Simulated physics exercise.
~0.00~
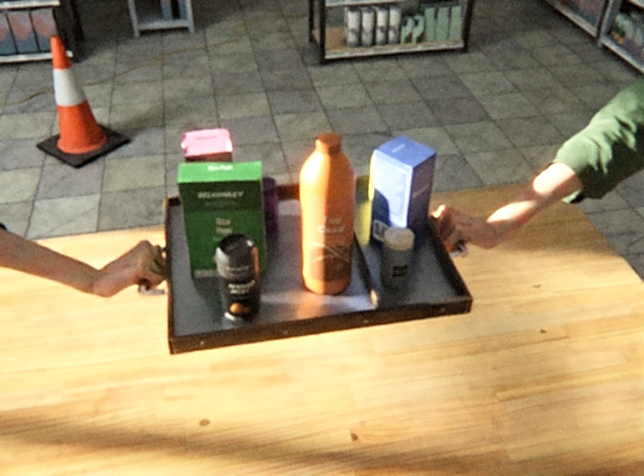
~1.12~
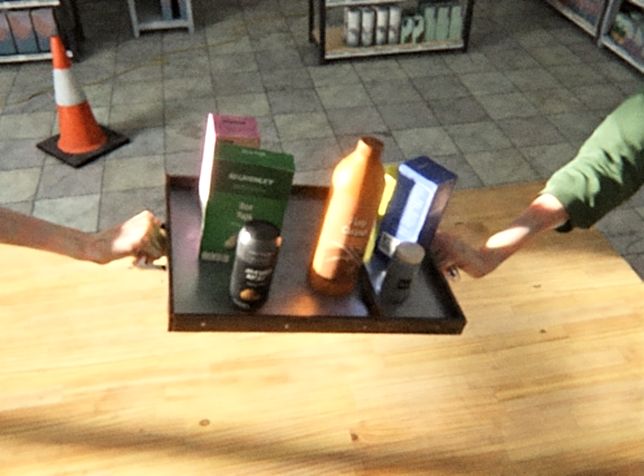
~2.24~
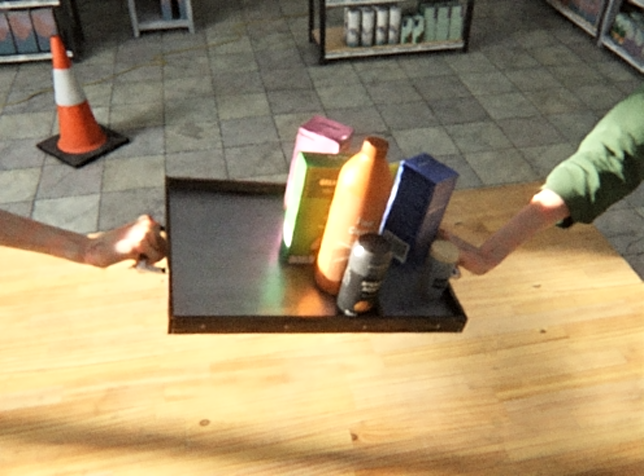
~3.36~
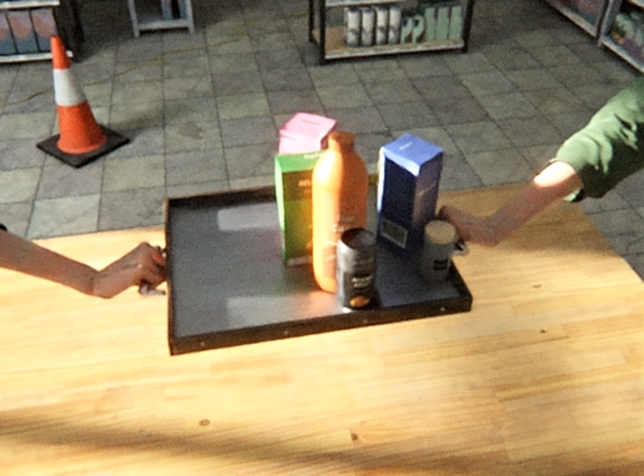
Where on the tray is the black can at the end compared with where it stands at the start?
At the start the black can stands on the left part of the tray, in front of the green packet. By the end it is further right, standing just in front of the orange bottle.
